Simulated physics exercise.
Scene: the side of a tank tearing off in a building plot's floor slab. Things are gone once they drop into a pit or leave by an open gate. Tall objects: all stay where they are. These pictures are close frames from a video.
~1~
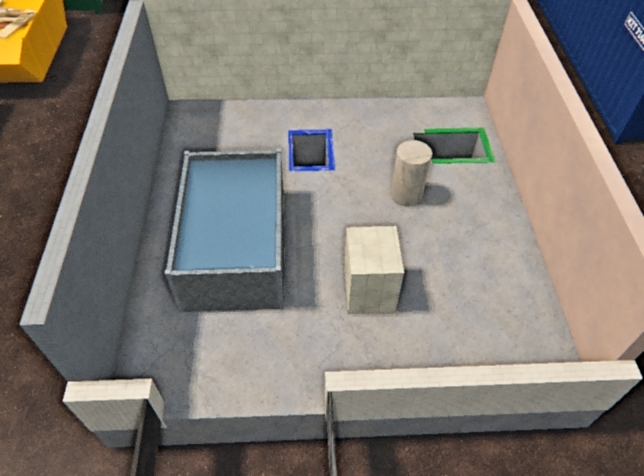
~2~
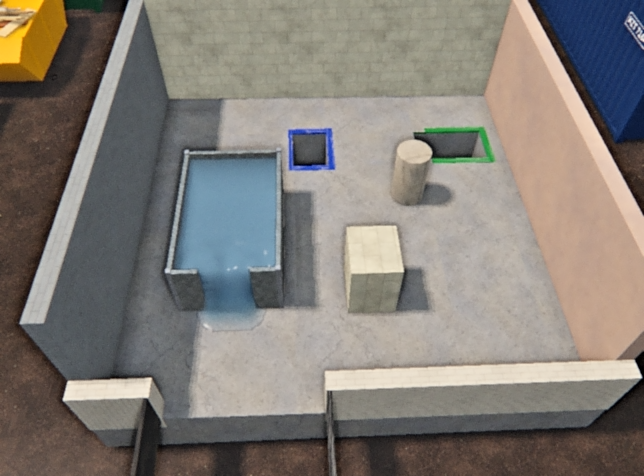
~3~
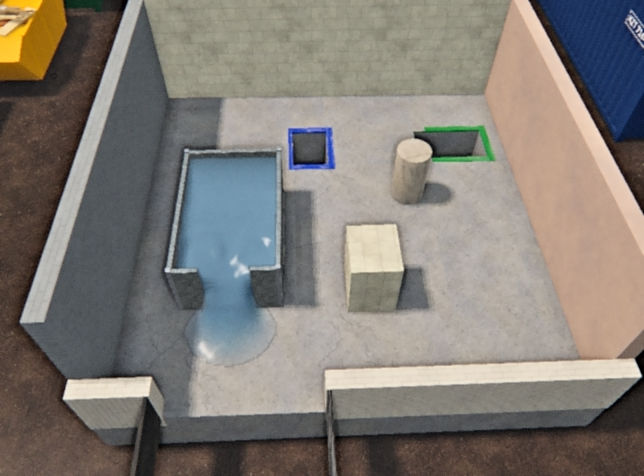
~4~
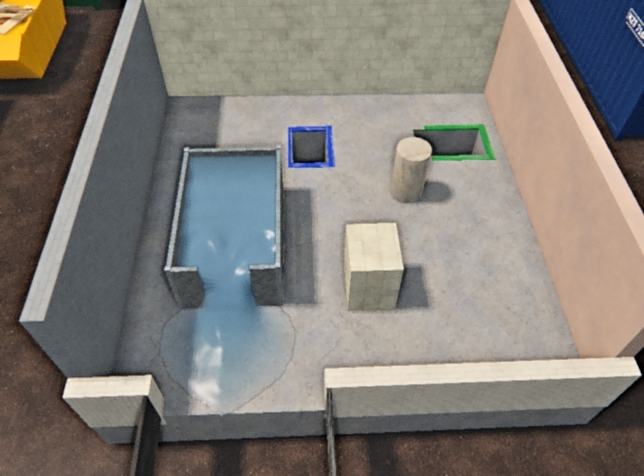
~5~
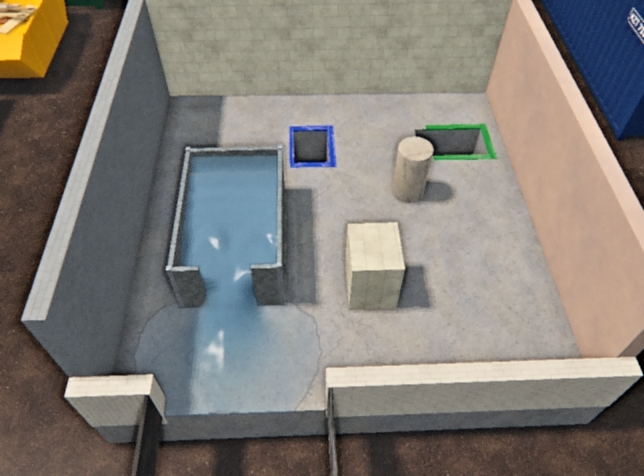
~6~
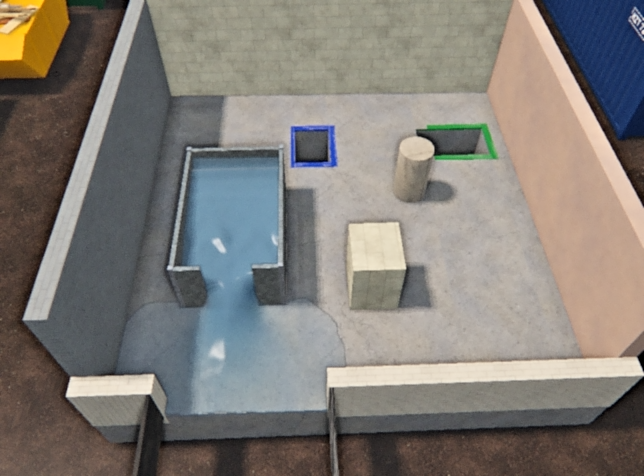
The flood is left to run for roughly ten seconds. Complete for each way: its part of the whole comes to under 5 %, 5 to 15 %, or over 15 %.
The gate's part comes to over 15 %; the green pit's part comes to under 5 %; the blue pit's part comes to under 5 %.
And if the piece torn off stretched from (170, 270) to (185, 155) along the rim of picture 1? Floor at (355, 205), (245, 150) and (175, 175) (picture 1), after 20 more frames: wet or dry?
Unsoaked, then soaked, then soaked.
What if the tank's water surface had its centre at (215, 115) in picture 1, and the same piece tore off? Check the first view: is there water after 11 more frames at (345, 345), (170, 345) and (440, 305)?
Well, first one got wet, second one got wet, third one stays dry.
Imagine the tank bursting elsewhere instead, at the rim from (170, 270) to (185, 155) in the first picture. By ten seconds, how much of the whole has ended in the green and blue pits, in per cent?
Green about 15 %, blue about 8 %.
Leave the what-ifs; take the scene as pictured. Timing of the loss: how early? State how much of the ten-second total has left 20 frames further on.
I'd put it at 60 per cent.
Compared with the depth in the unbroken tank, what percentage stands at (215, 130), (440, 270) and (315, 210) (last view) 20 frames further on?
0, 0 and 0 per cent, roughly.
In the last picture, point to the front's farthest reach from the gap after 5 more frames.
My guess would be about (464, 387).
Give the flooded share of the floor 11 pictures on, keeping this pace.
Around 20 percent of it.
A moment on, water covers 15 % of the floor; the gate 14 %, the green pit 0 %, the blue pit 0 %.
Next, water covers 20 % of the floor; the gate 27 %, the green pit 0 %, the blue pit 0 %.
Then, water covers 30 % of the floor; the gate 40 %, the green pit 0 %, the blue pit 0 %.
Later, water covers 40 % of the floor; the gate 55 %, the green pit 0 %, the blue pit 0 %.
In the end, water covers 50 % of the floor; the gate 66 %, the green pit 0 %, the blue pit 1 %.
